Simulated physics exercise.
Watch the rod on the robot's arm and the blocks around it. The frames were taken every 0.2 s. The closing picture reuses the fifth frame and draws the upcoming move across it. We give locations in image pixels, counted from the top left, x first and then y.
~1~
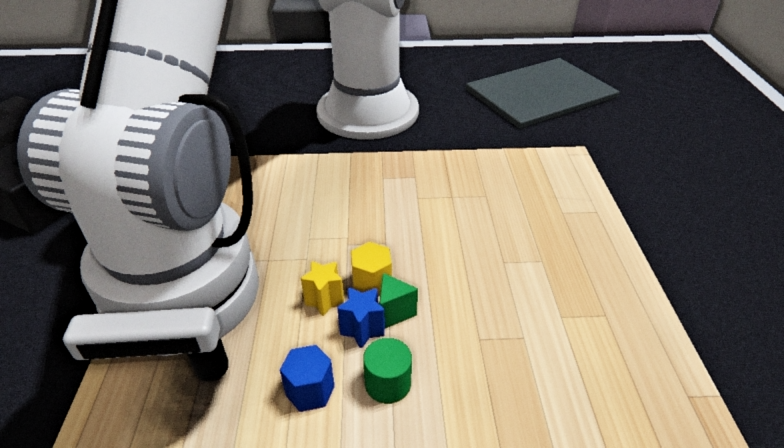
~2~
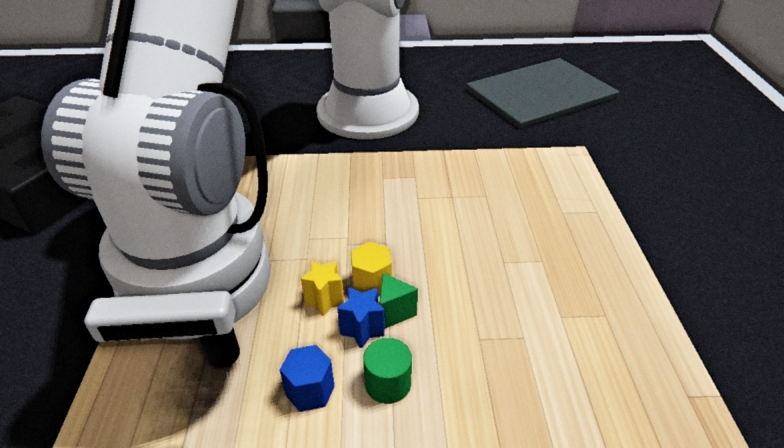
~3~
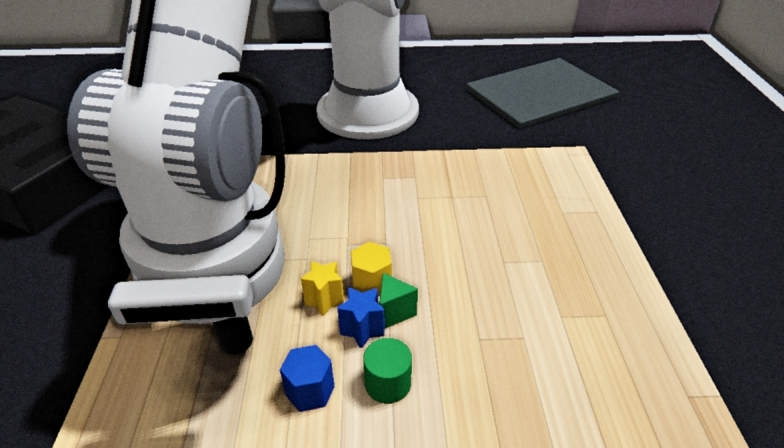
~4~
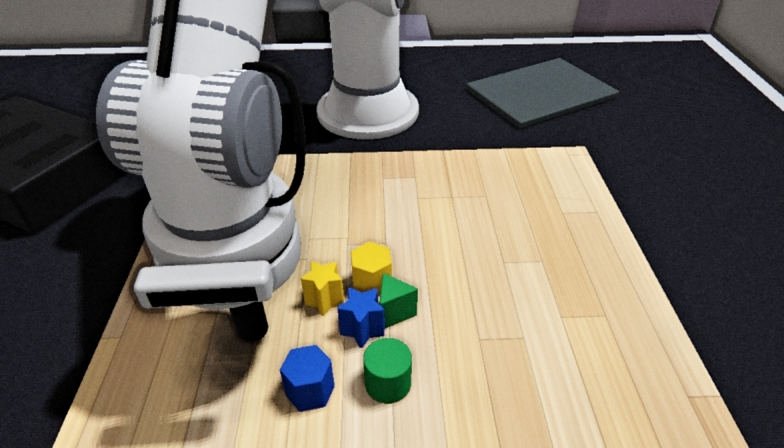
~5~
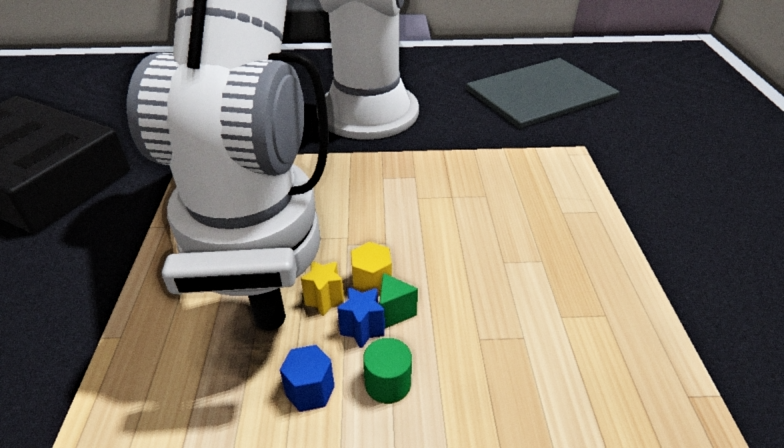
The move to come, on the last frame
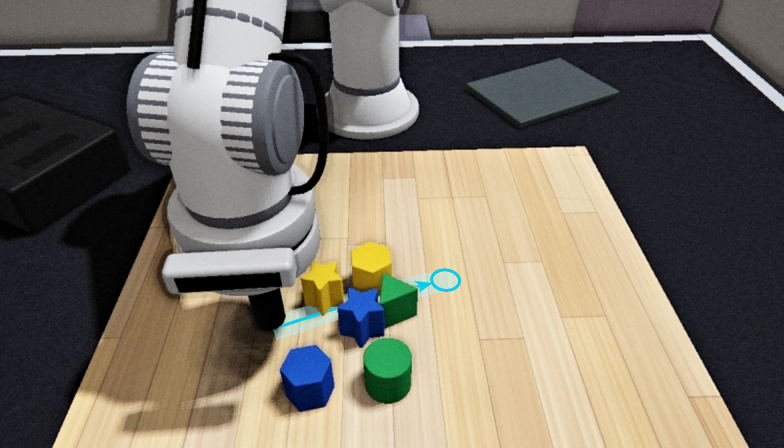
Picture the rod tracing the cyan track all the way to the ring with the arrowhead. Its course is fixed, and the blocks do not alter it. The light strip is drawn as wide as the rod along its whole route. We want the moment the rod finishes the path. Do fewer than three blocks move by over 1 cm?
No, I don't think so.
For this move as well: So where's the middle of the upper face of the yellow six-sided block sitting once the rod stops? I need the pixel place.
It ends at (389, 240).
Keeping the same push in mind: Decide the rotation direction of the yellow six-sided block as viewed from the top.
From above, the turn goes clockwise.
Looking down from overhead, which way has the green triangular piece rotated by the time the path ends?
Viewed from overhead, the green triangular piece winds up turned clockwise.
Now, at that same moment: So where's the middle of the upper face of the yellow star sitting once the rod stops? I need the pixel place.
About (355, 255).
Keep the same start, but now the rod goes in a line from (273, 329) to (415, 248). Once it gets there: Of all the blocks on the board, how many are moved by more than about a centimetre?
It should be two, as far as I can tell.
The line goes from (273, 329) by way of (333, 309) and (390, 293) to (446, 280).
The first path, step by step. One third of the way, rod (333, 301); yellow star (341, 262), turned 20° anticlockwise; yellow six-sided block (380, 251).
Two thirds of the way, rod (391, 284); yellow star (353, 254), turned 70° anticlockwise; blue star (367, 302), turned 30° clockwise; yellow six-sided block (388, 242), turned 35° clockwise; green triangular piece (409, 291).
At the end, rod (446, 271); yellow star (353, 254), turned 70° anticlockwise; blue star (367, 302), turned 30° clockwise; yellow six-sided block (389, 240), turned 25° clockwise; green triangular piece (412, 290), turned 20° clockwise.
